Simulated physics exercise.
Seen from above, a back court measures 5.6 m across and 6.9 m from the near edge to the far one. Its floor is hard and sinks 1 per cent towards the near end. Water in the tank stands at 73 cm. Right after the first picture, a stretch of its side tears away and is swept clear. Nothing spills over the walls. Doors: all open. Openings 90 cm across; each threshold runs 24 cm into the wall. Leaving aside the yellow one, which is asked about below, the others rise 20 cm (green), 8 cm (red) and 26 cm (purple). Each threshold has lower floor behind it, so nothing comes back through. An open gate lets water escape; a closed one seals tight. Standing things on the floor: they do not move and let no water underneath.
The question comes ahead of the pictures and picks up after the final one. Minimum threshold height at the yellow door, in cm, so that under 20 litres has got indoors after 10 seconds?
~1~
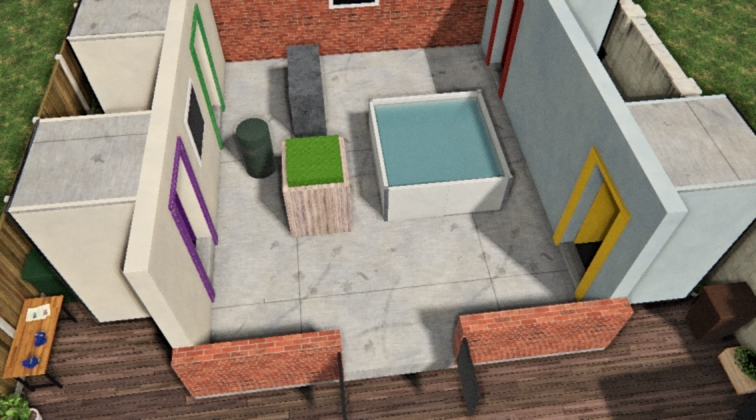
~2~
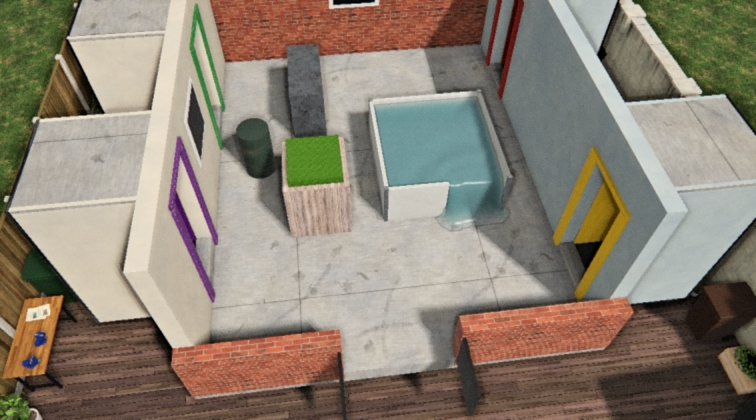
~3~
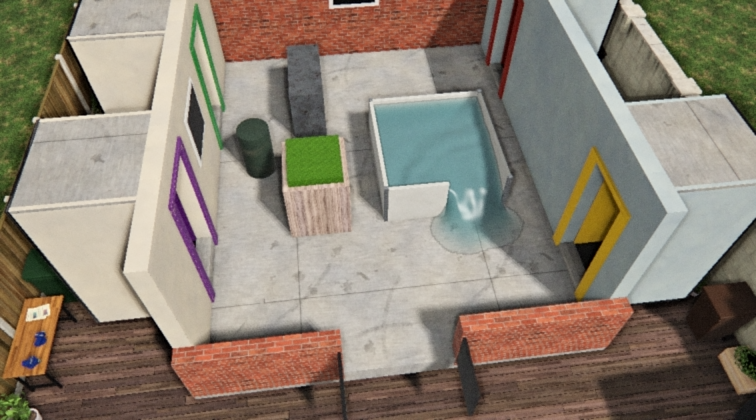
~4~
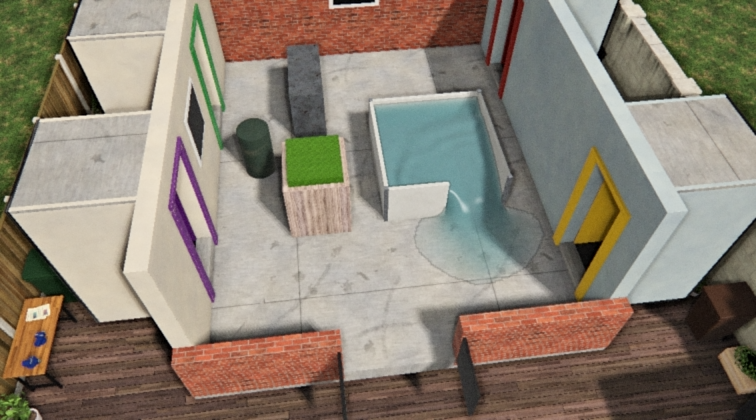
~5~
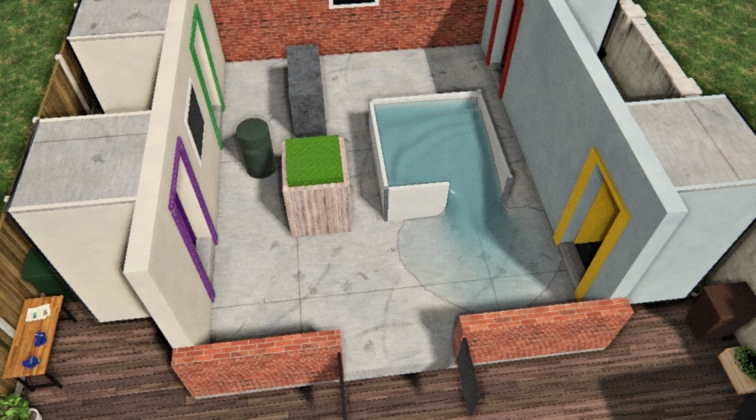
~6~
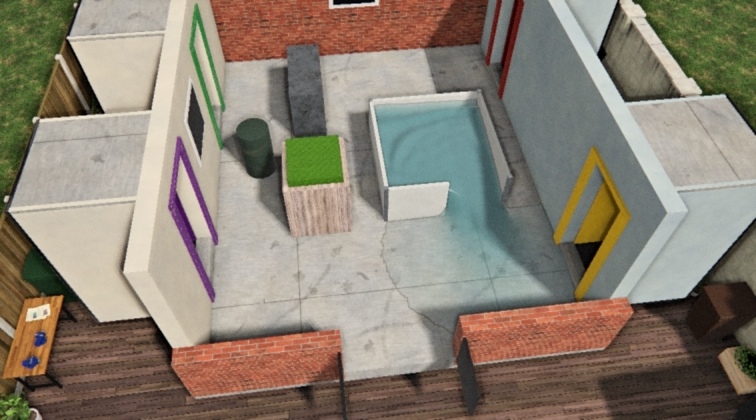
Approx. 29 cm.
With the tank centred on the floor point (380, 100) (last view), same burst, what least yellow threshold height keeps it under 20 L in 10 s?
Then roughly 18 cm.
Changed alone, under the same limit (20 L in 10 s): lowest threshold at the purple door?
Purple door, minimum about 7.5 cm.
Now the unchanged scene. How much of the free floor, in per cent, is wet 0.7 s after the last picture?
About 20 per cent.
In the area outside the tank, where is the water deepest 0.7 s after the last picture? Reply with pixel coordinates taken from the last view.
Around (590, 327).
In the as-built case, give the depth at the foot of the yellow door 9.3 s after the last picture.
10.0 cm.
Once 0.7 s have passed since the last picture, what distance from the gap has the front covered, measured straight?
3.2 m.
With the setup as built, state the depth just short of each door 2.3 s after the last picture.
Centimetres: Green = 0, red = 0, yellow = 25, purple = 0.
Then, 0.7 s after the last picture water covers 20 % of the floor, deepest (55 cm) near (590, 327); 15 cm at the yellow door, 15 litres in over its 8 cm threshold.
Then, 2.3 s after the last picture water covers 30 % of the floor, deepest (30 cm) near (519, 335); 25 cm at the yellow door, 215 litres in over its 8 cm threshold.
Then, 9.3 s after the last picture water covers 85 % of the floor, deepest (11 cm) near (566, 330); 10 cm at the yellow door, 481 litres in over its 8 cm threshold.
At the yellow door as built, the water peaked near 29 cm, 1.9 s after the last picture.
Run again over the same 10 s with other heights there, 56 litres in over 24 cm, 10 litres over 32.5 cm. The limit of 20 litres is kept from about 29 cm up.
